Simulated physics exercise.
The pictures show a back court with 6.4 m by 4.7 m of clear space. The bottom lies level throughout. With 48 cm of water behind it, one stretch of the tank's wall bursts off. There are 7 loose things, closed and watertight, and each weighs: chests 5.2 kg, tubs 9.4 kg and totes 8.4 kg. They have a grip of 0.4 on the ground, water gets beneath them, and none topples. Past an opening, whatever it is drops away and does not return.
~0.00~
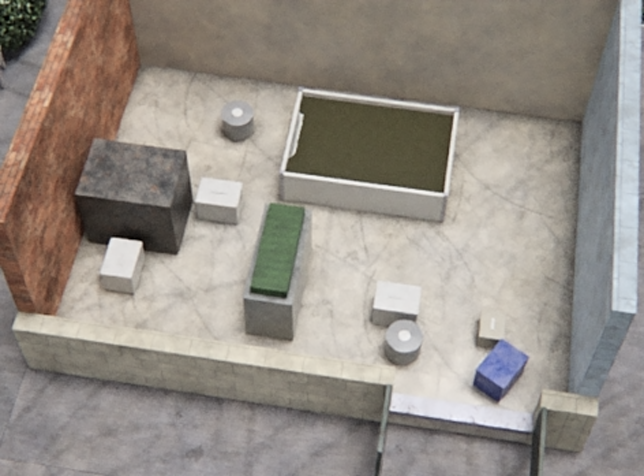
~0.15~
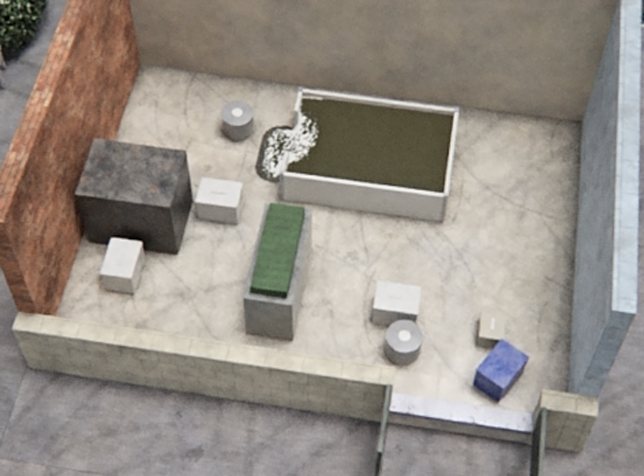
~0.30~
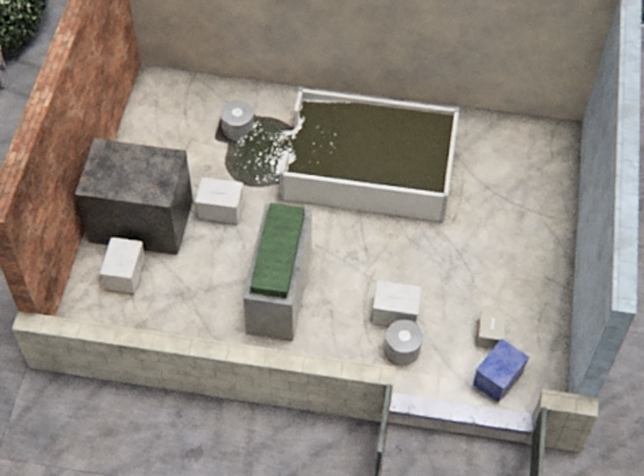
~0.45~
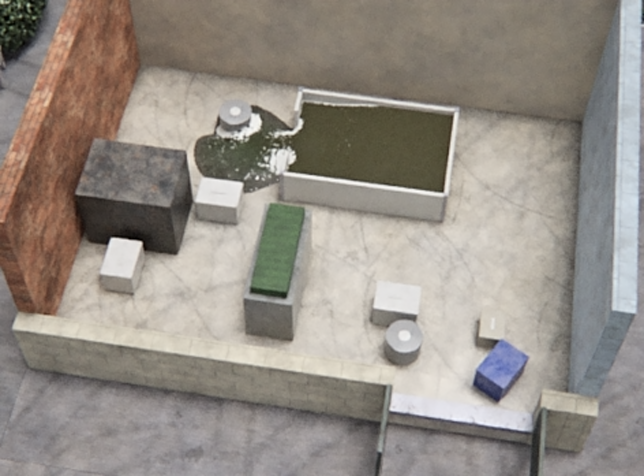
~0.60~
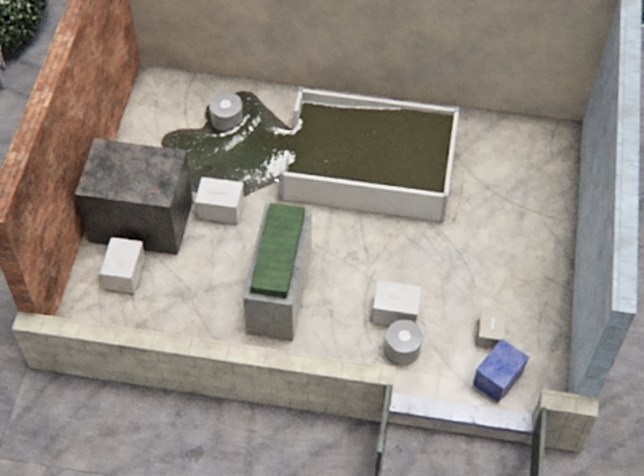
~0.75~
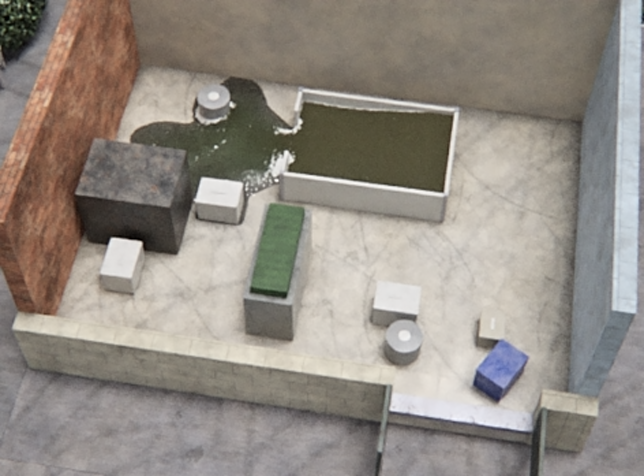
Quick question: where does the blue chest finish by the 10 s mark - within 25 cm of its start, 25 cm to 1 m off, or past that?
Within 25 cm.
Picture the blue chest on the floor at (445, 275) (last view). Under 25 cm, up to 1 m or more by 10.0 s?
By that time it keeps its spot.
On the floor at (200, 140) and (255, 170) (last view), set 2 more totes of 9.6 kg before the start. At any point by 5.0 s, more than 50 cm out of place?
In that order: Past it, past it.
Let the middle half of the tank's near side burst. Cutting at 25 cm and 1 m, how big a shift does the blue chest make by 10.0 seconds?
My answer is that the blue chest is flushed far out.
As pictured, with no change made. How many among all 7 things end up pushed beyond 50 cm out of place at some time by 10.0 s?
The count comes to 2.
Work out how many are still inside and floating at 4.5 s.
The number is 1.
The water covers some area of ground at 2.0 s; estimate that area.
That flooded area is roughly 9.0 m2.
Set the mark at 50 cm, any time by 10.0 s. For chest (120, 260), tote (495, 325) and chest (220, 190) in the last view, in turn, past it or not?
In sequence - stayed below the line; stayed below the line; crossed the line.
After 2.0 s the blue chest is near (503, 363), 0.0 m from its start, aground; 0 of 7 are out; 1 afloat.
After 4.5 s the blue chest is near (503, 363), 0.0 m from its start, aground; 0 of 7 are out; 1 afloat.
After 7.0 s the blue chest is near (503, 363), 0.0 m from its start, aground; 0 of 7 are out; 1 afloat.
After 10.0 s the blue chest is near (503, 364), 0.0 m from its start, aground; 0 of 7 are out; 2 afloat.
